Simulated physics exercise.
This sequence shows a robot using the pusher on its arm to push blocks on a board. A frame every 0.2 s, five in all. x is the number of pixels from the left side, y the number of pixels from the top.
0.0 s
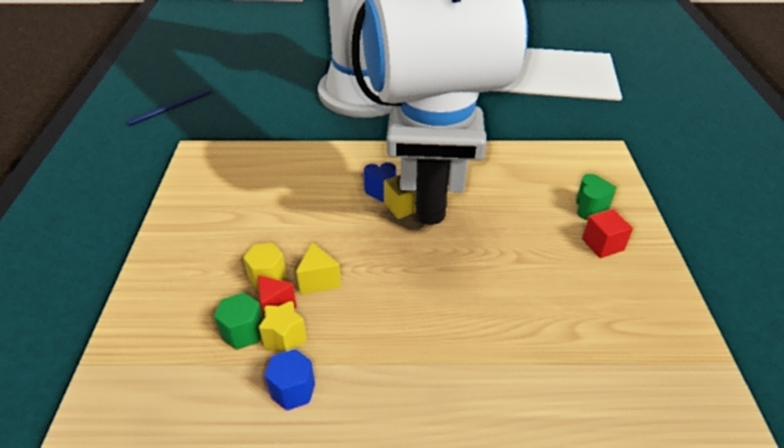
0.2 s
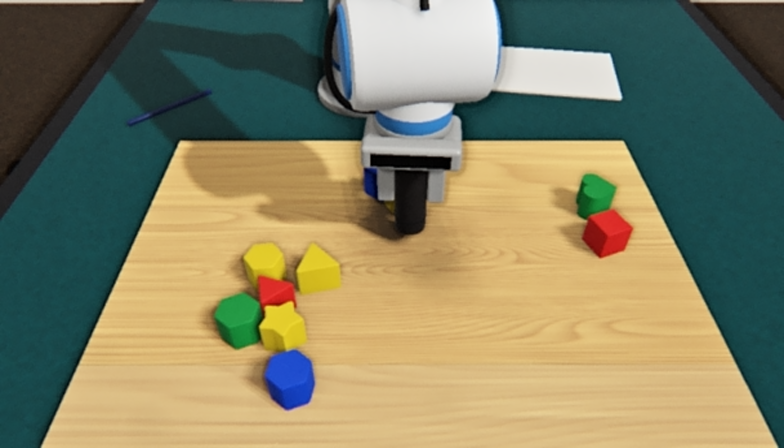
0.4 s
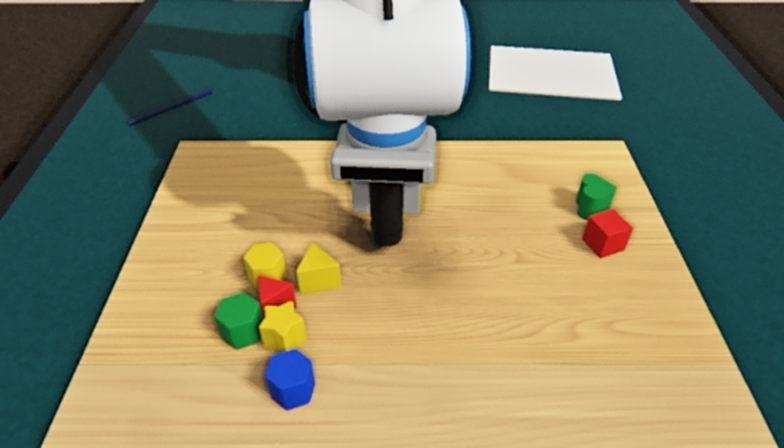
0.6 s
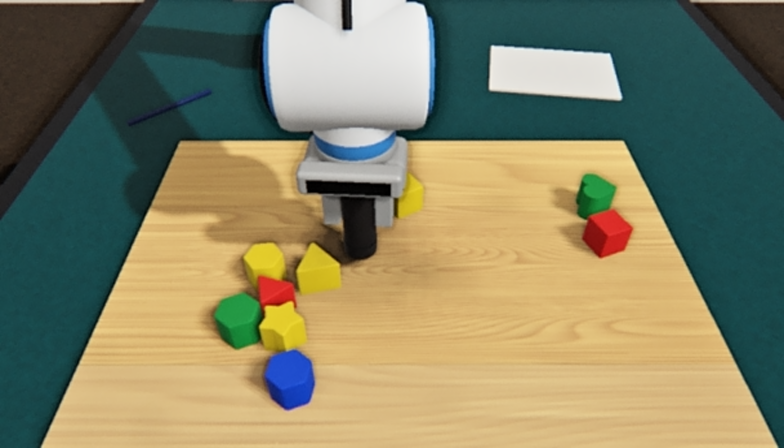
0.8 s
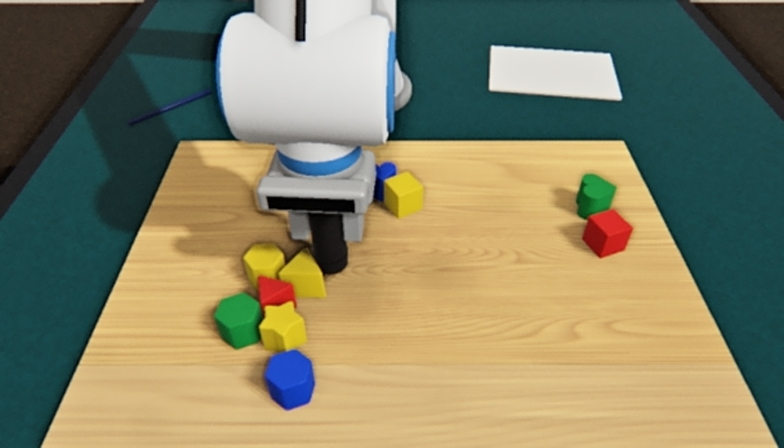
Robot arm sweeping its black pusher left and toward the viewer across a wooden board, nudging a yellow triangle slightly left.
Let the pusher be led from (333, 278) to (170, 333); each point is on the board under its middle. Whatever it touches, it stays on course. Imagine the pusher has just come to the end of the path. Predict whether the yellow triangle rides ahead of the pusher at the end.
The yellow triangle stays in front.
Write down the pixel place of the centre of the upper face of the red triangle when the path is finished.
If I read the scene right, the answer is (252, 307).
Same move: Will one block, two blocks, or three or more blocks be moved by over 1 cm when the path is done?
Number moved: 3+.
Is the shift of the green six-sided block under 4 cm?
I expect so.
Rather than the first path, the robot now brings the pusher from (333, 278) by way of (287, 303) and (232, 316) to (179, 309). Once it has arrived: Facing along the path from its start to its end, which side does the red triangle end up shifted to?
It goes left.
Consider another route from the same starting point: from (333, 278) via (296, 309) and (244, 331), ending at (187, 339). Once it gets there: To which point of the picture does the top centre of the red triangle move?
Near (219, 339).
What follows on the original path. One third of the way, pusher (280, 282); green six-sided block (225, 317), turned 25° clockwise; yellow six-sided block (245, 253), turned 30° clockwise; red triangle (257, 303), turned 20° anticlockwise; yellow triangle (247, 283).
Two thirds of the way, pusher (222, 301); green six-sided block (217, 325); yellow six-sided block (243, 253), turned 40° clockwise; red triangle (252, 307), turned 35° anticlockwise; yellow triangle (185, 303), turned 15° anticlockwise.
At the end, pusher (164, 319); green six-sided block (217, 325); yellow six-sided block (243, 253), turned 40° clockwise; red triangle (252, 307), turned 35° anticlockwise; yellow triangle (126, 324).
